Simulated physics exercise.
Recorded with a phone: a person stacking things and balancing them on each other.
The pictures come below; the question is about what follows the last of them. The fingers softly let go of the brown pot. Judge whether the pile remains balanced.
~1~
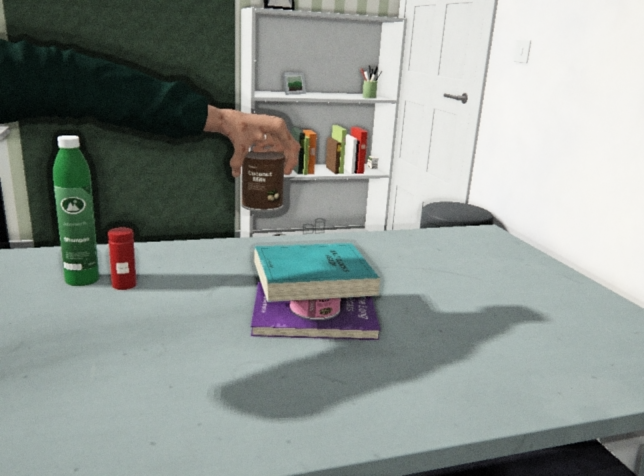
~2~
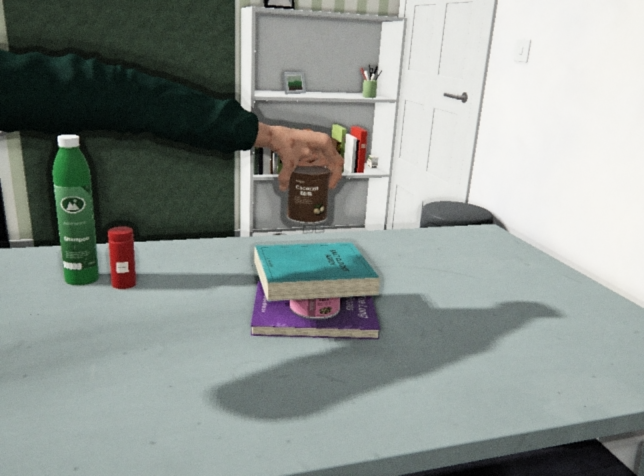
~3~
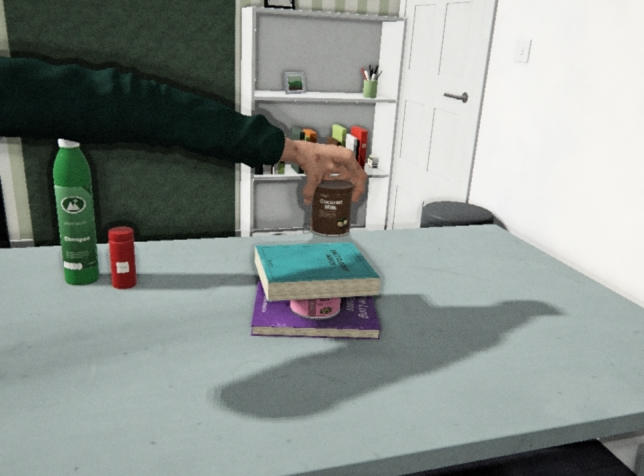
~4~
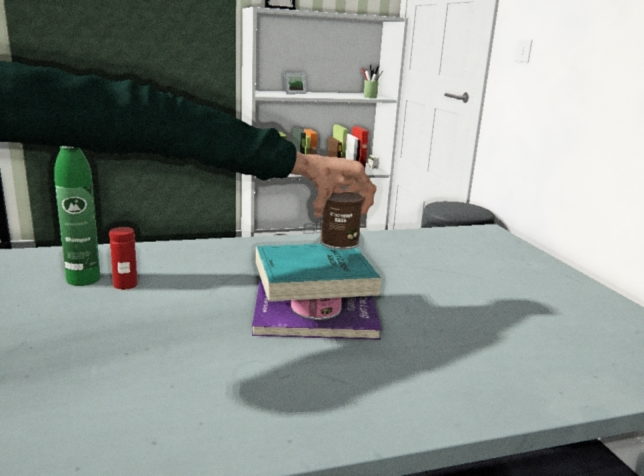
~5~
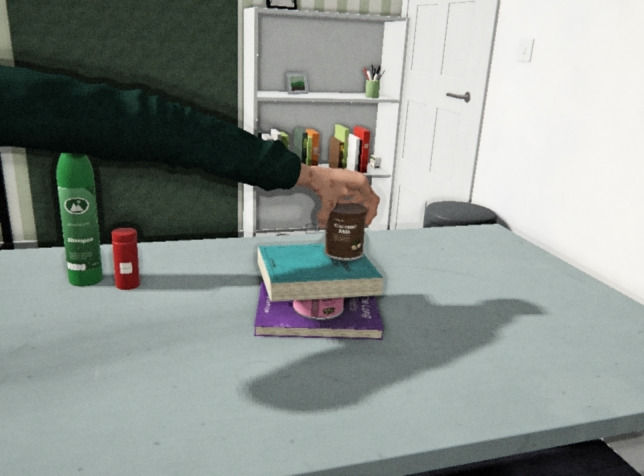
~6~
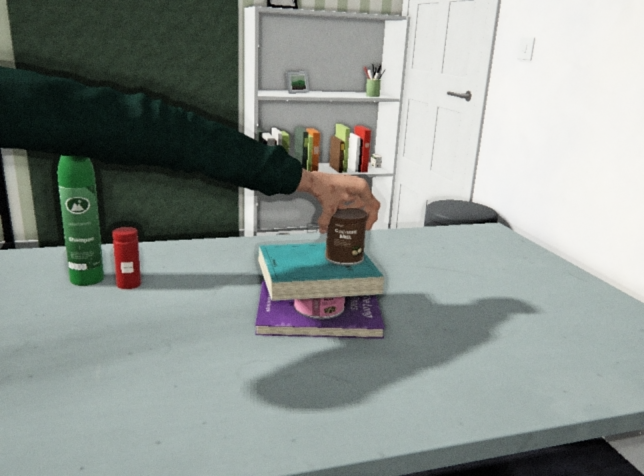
The pile is stable.
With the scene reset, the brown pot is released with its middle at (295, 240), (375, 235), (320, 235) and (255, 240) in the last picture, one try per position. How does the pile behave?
Result per try: First still standing, second toppled, third still standing, fourth toppled.
Then, 0.20 s after the last picture, nothing has stirred.
Then, 0.40 s after the last picture, brown pot resting near (346, 237).
At rest, all 6 in place. Seen from the same camera at the end, brown pot near (346, 236). The pile holds.
